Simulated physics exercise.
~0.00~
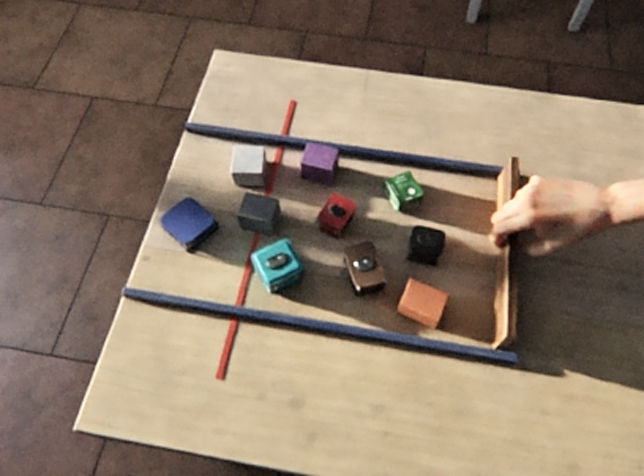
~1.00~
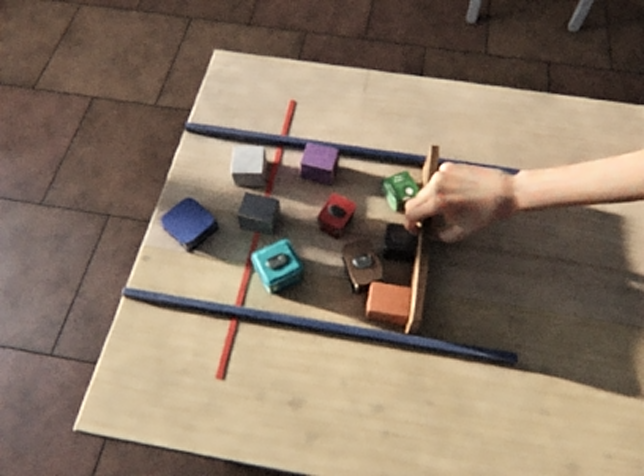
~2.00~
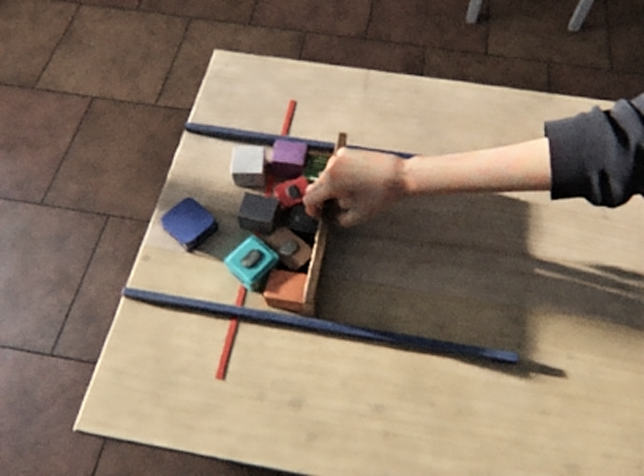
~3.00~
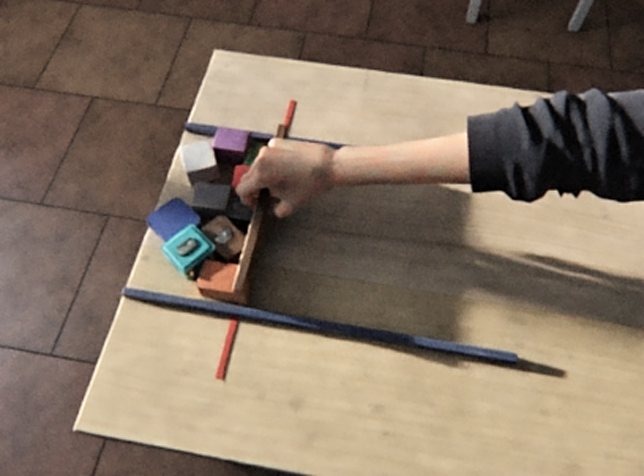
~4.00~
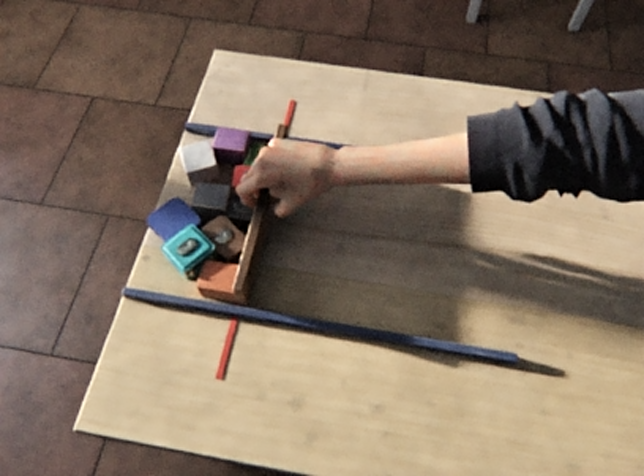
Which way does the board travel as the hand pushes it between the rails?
The board moves to the left, pushing blocks along with it.
